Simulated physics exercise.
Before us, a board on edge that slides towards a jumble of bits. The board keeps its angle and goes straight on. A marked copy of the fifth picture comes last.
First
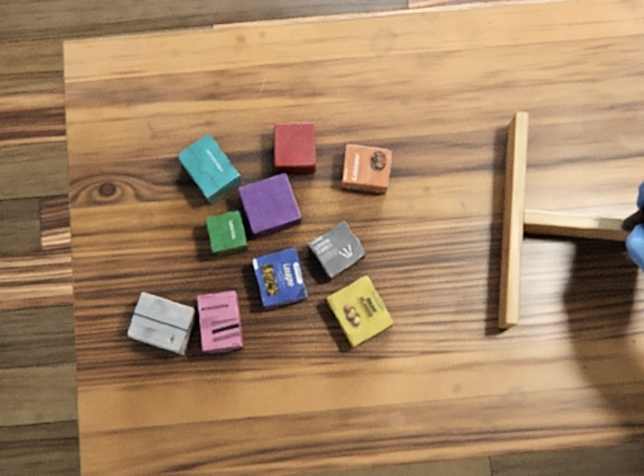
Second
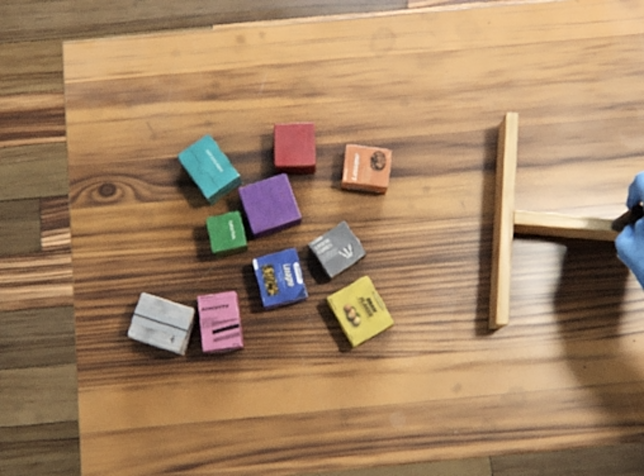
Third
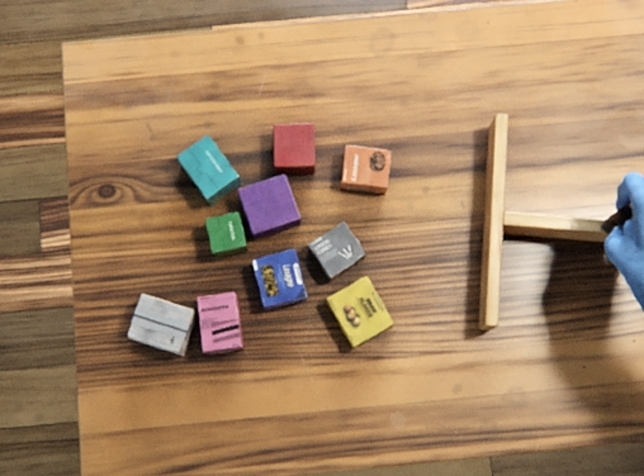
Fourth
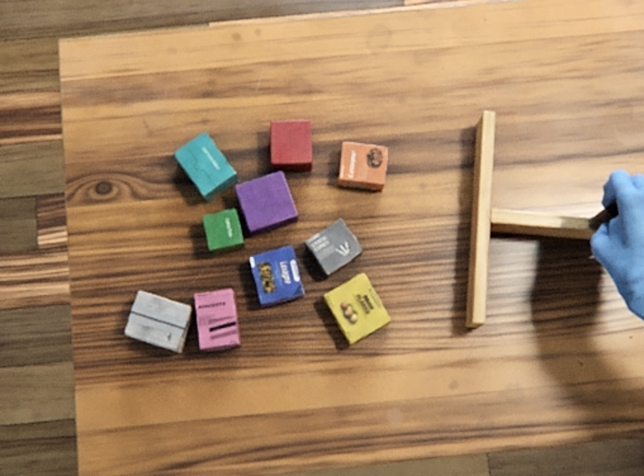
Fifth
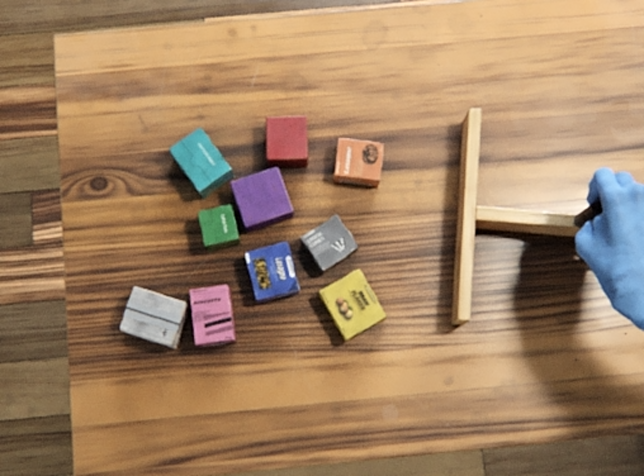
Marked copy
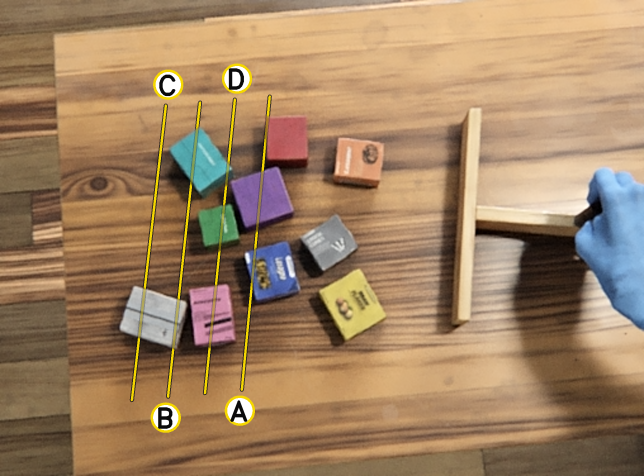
In this clip, a blue-gloved hand holds the handle of a T-shaped wooden tool and slides it a short way left across a wooden tabletop, while ten small coloured boxes and blocks sit clustered at left, apart from it.
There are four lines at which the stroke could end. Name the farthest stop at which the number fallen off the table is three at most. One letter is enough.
C.
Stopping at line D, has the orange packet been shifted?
Yes.
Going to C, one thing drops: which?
It is the green box.
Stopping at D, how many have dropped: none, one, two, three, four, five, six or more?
The count is none.
On the copy, A at (256, 239); B at (184, 246); C at (149, 249); D at (220, 242).
On C. First, board (354, 223); yellow box (318, 298); orange packet (328, 165).
Then, board (238, 233); white box (108, 348); green box (132, 224).
Finally, board (148, 241); green box over the edge; pink packet (61, 318); one fallen.
By contrast, A is within the limit but short; B is within the limit but short; D is within the limit but short.
